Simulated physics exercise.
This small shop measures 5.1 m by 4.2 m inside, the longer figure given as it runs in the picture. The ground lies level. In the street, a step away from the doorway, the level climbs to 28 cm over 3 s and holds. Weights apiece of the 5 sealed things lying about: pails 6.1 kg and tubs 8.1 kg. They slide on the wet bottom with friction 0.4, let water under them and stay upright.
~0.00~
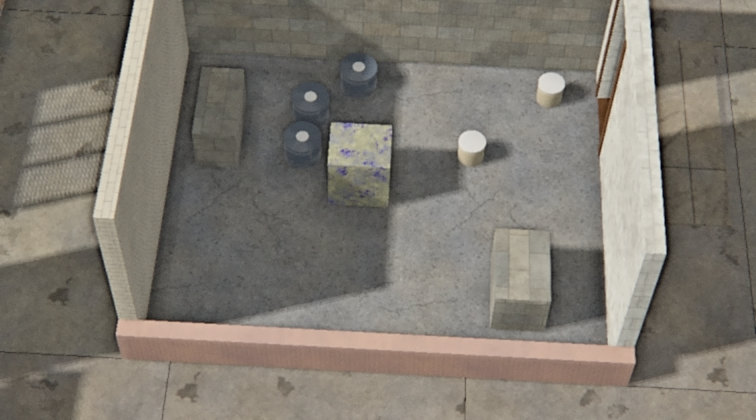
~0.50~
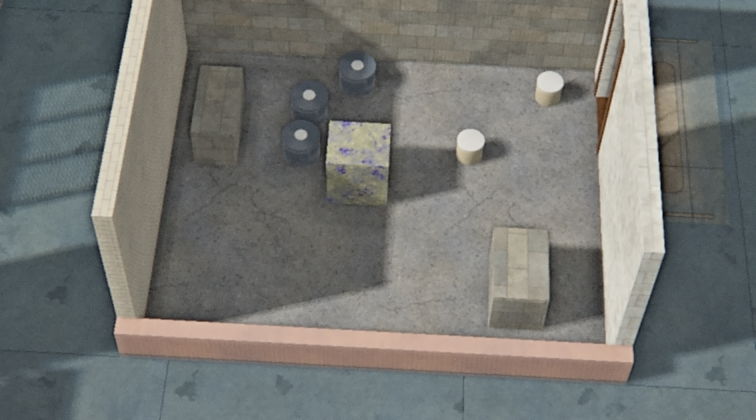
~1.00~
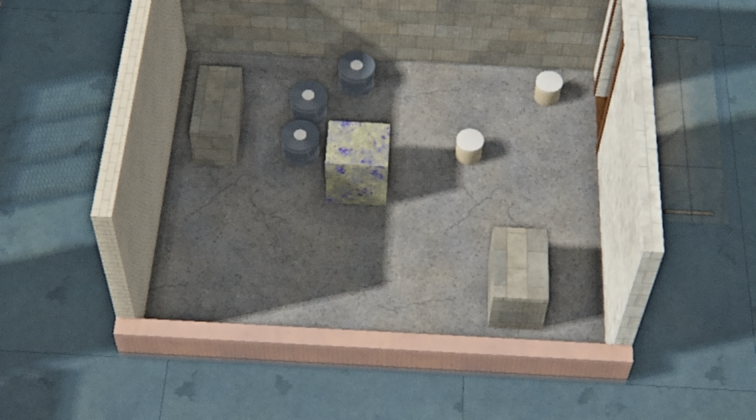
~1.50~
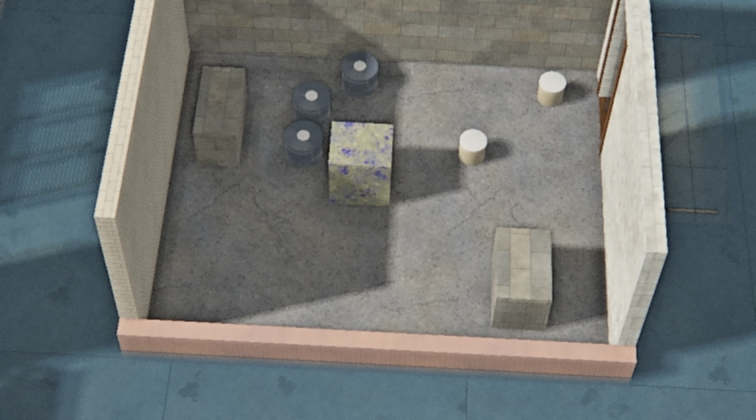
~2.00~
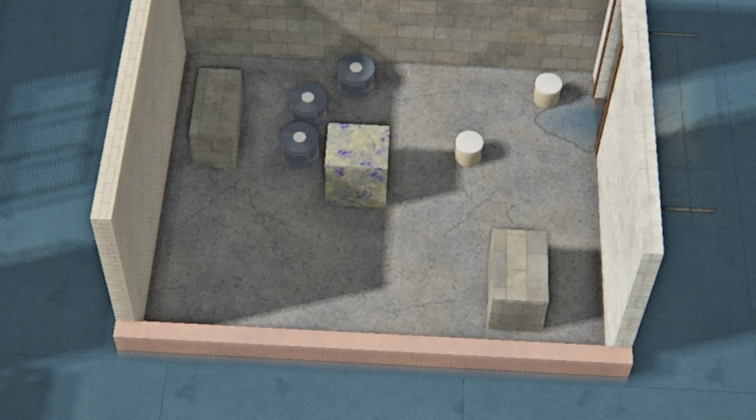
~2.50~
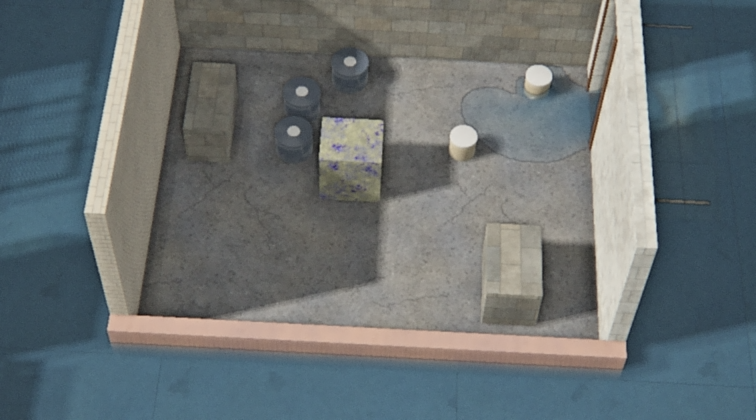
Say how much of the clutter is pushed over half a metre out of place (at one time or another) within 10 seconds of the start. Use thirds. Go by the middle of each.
That comes to two thirds or above.
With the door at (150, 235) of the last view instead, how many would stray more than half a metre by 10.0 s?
In that case 2 of them.
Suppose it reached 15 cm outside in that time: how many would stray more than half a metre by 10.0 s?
Then 3.
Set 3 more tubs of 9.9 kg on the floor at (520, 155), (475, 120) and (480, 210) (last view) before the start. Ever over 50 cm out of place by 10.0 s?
In turn: Past it, more, short of it.
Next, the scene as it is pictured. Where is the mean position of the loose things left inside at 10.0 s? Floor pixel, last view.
At about (263, 151).
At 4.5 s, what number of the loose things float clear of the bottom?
I count 1.
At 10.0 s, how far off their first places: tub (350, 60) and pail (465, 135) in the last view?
In that order: 200 cm, 200 cm.
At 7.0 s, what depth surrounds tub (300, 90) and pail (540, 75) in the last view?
About 14 and 17 cm.
After 3.5 s 1 of 5 are over 50 cm from their spots; 0 afloat.
After 4.5 s 2 of 5 are over 50 cm from their spots; 1 afloat.
After 7.0 s 5 of 5 are over 50 cm from their spots; 3 afloat.
After 10.0 s 5 of 5 are over 50 cm from their spots, and 5 have been at some point; 5 afloat.
